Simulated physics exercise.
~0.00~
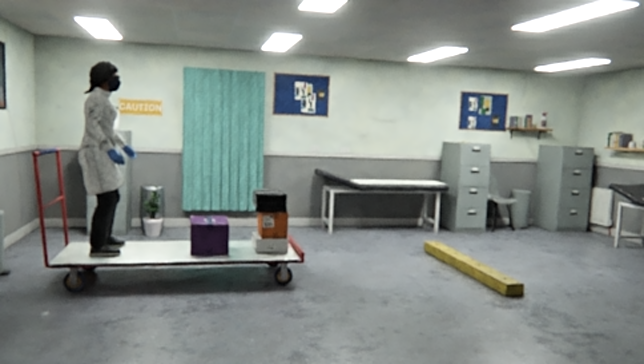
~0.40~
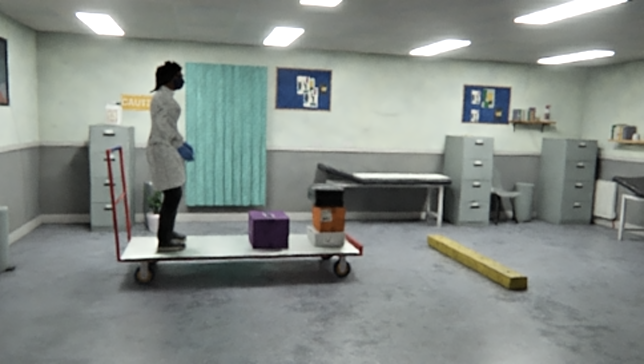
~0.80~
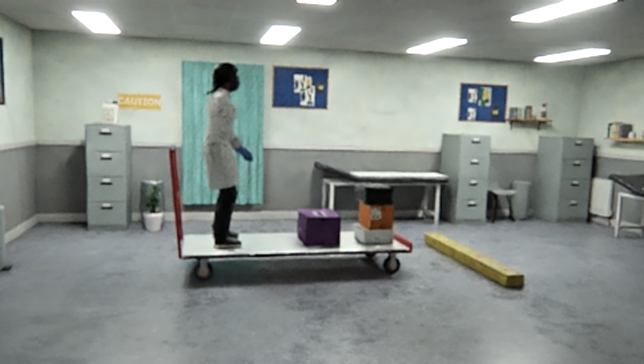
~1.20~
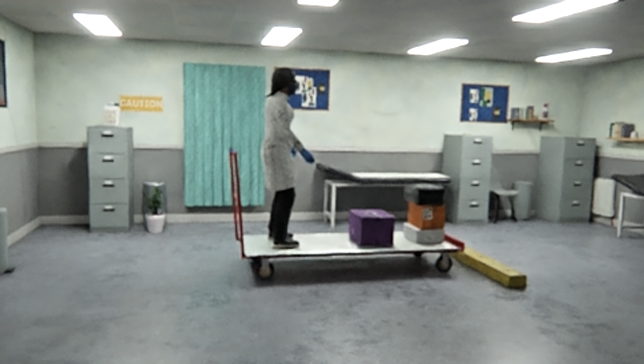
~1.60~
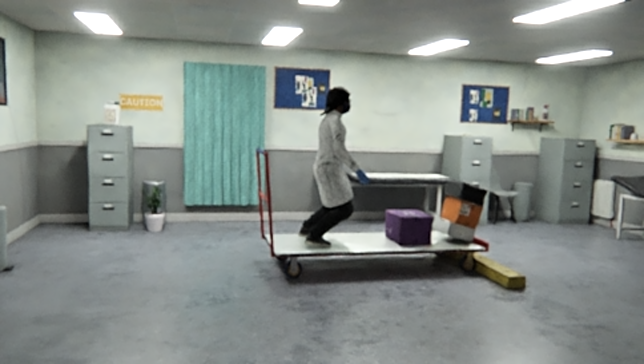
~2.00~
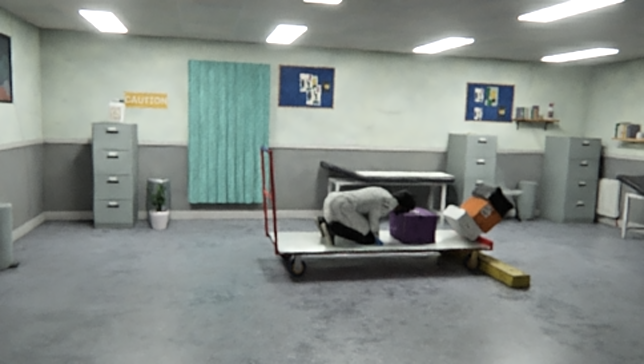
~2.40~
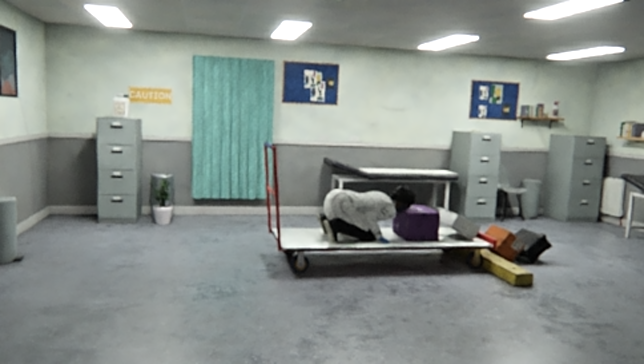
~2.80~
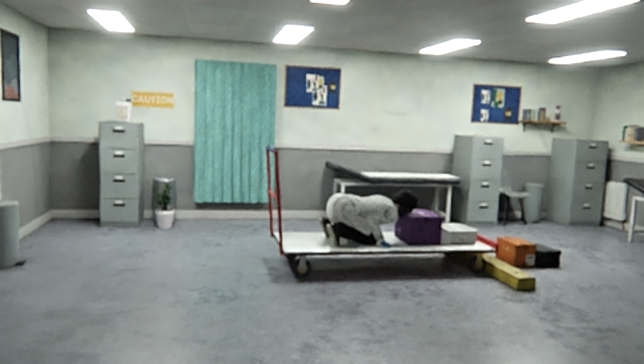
A person in a white coat riding a flat trolley rightward pitched forward onto hands and knees behind a purple box when it stopped at a low yellow beam, while orange and black boxes toppled off the front and a white one stayed aboard.
